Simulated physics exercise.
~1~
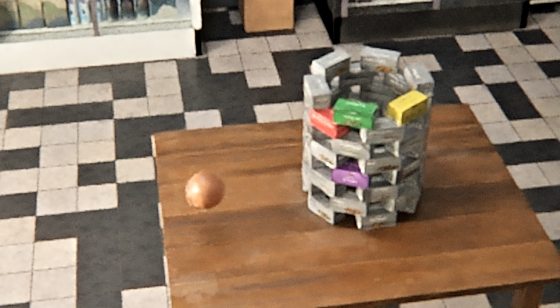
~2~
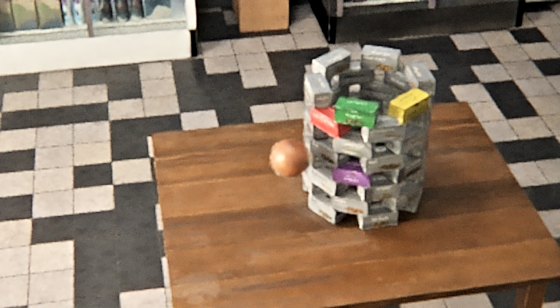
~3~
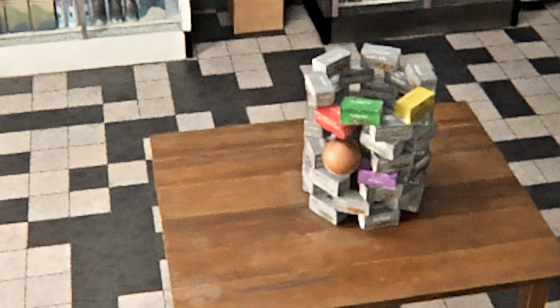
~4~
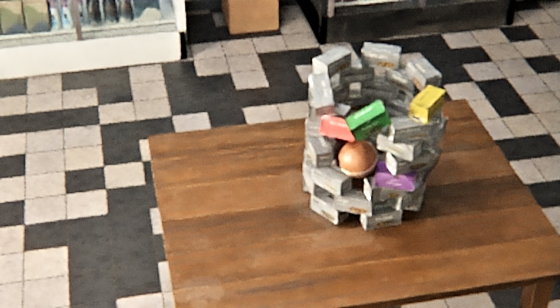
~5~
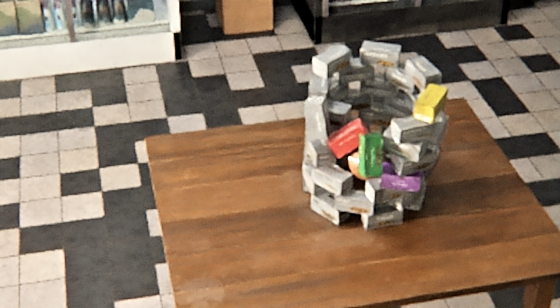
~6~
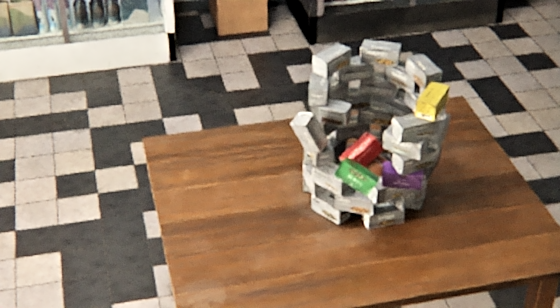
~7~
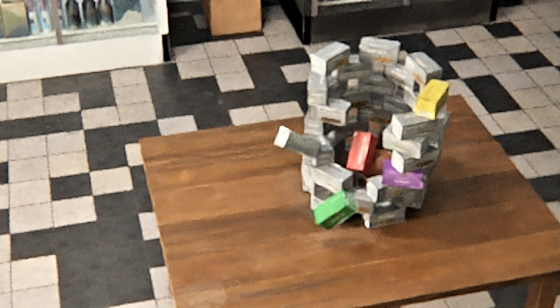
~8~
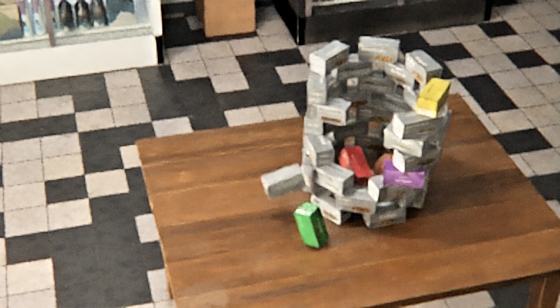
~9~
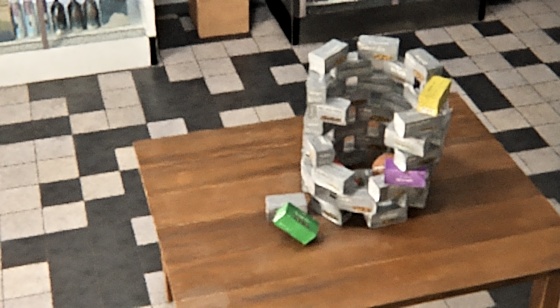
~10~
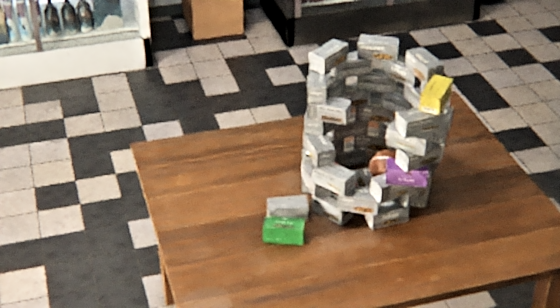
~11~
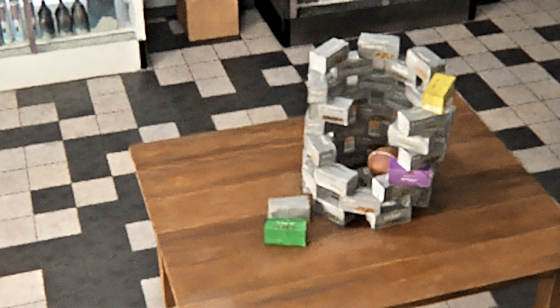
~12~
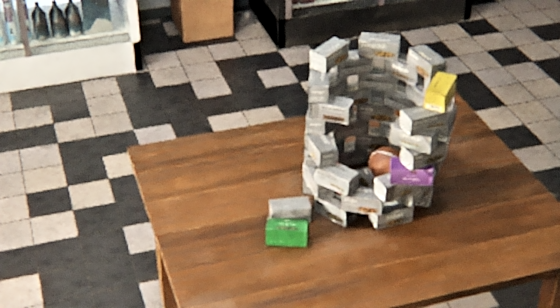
Wooden ball striking a hollow tower of grey packets, knocking a green one onto the table and a red one inside, tower still standing.
